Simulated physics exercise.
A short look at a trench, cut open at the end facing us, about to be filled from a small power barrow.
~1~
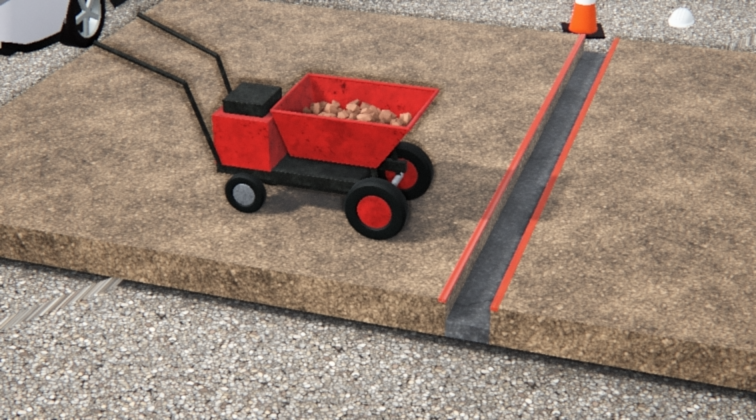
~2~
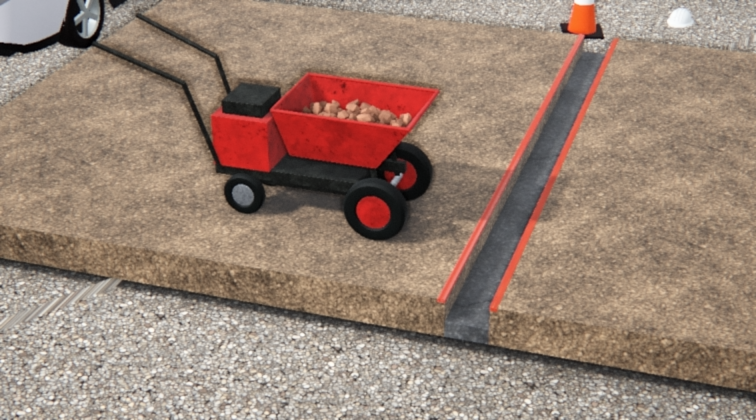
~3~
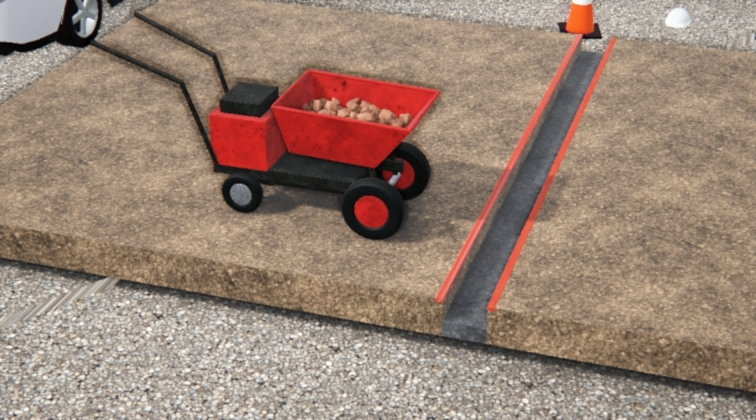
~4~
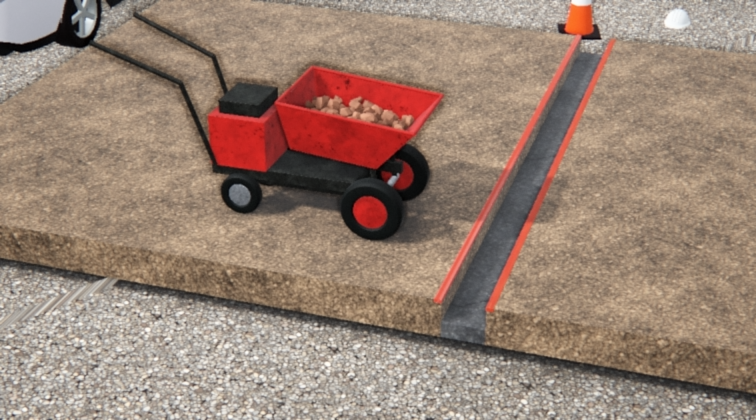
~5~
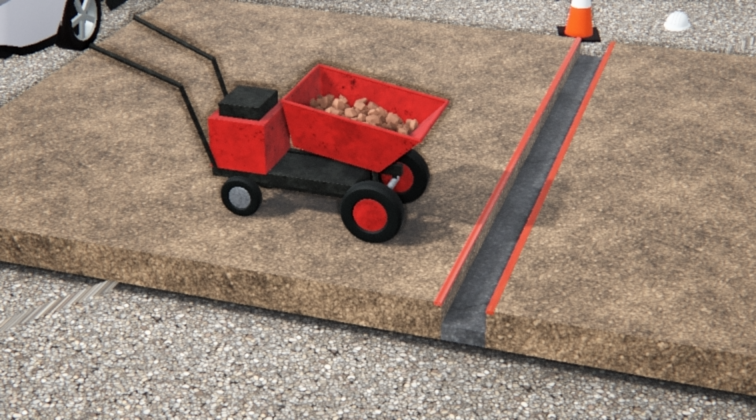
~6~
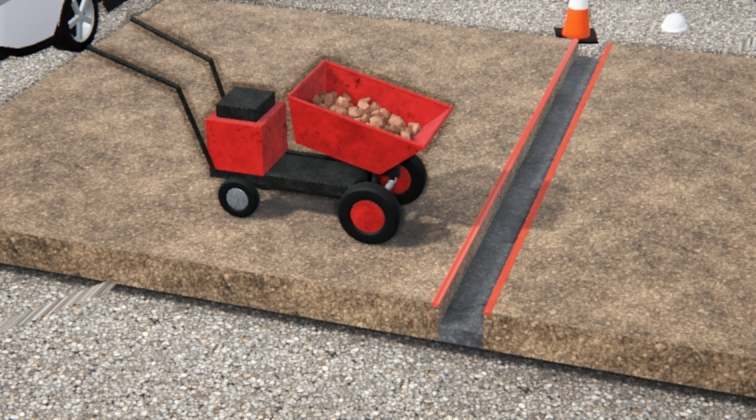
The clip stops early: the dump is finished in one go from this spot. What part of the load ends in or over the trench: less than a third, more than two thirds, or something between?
It catches over two thirds.
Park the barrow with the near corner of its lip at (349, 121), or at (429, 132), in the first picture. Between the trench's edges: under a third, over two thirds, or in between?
At the first place under a third, at the second the middle third.
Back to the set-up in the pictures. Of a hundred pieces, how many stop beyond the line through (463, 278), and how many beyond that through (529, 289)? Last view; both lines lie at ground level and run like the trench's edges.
First some 80, then 0 per cent.
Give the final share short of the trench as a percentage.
Roughly 0 in a hundred.
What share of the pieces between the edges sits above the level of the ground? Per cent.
Some 25 per cent.
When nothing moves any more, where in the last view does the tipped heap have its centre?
Roughly at (497, 246).
Shortly afterwards, skip tipped steeply; the whole lot in the skip.
Next, skip tipped steeply; all but a few in the skip; only a few in or heaped over the trench.
Some moments later, skip tipped right over; near a third in the skip; near half in or heaped over the trench; a little beyond it.
In the end, skip tipped right over; a little in the skip; only a few short of the trench; the bulk in or heaped over the trench; a little beyond it.
